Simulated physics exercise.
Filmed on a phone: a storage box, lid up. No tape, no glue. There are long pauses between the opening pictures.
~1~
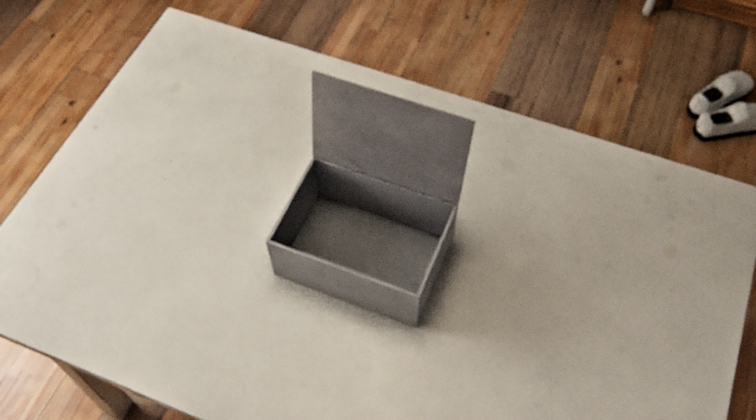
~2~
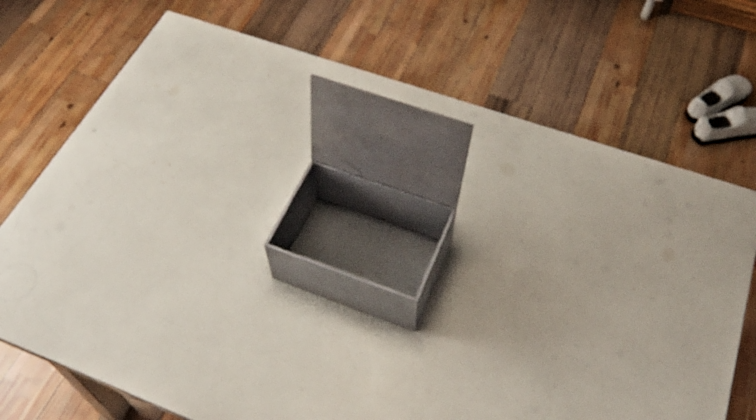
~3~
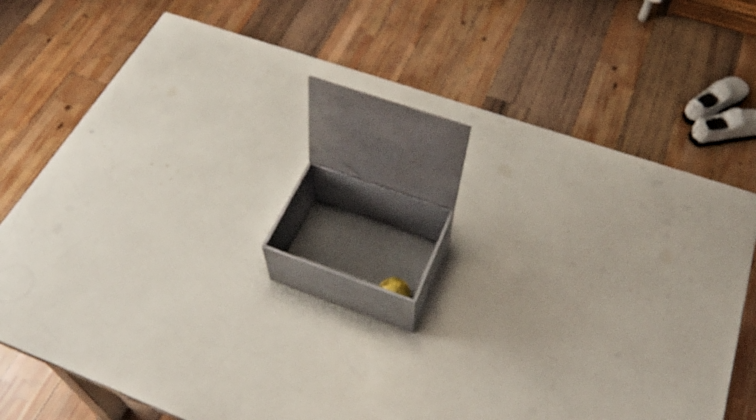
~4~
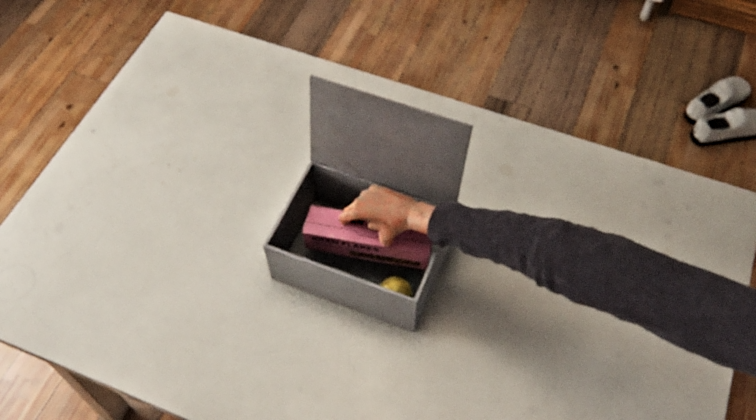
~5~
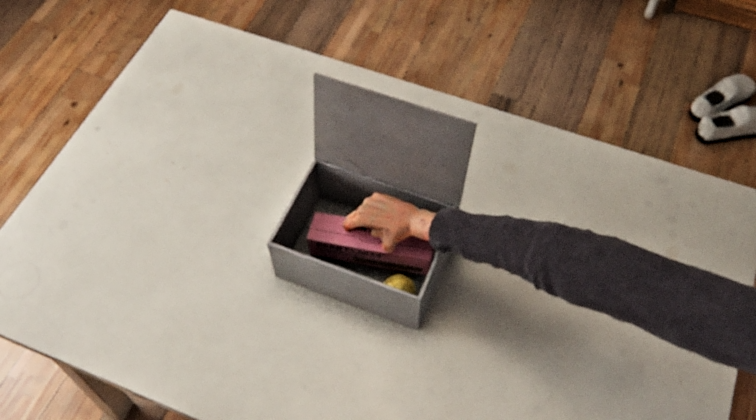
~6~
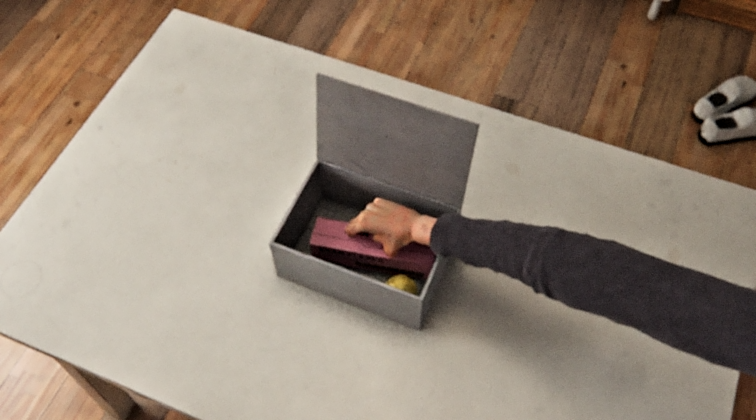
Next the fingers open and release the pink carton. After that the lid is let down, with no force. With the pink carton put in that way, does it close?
Here the lid shuts flat.
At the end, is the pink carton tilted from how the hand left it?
It stays as placed.
Then, 1.20 s on from there, lid starting down.
Then, 1.60 s on from there, lid 57° above the rim.
Then, 1.80 s on from there, lid 36° above the rim.
Then, 2.00 s on from there, lid 11° above the rim.
In the end, lid shut; both unmoved. At the end, from the last picture's camera, pink carton near (374, 249).
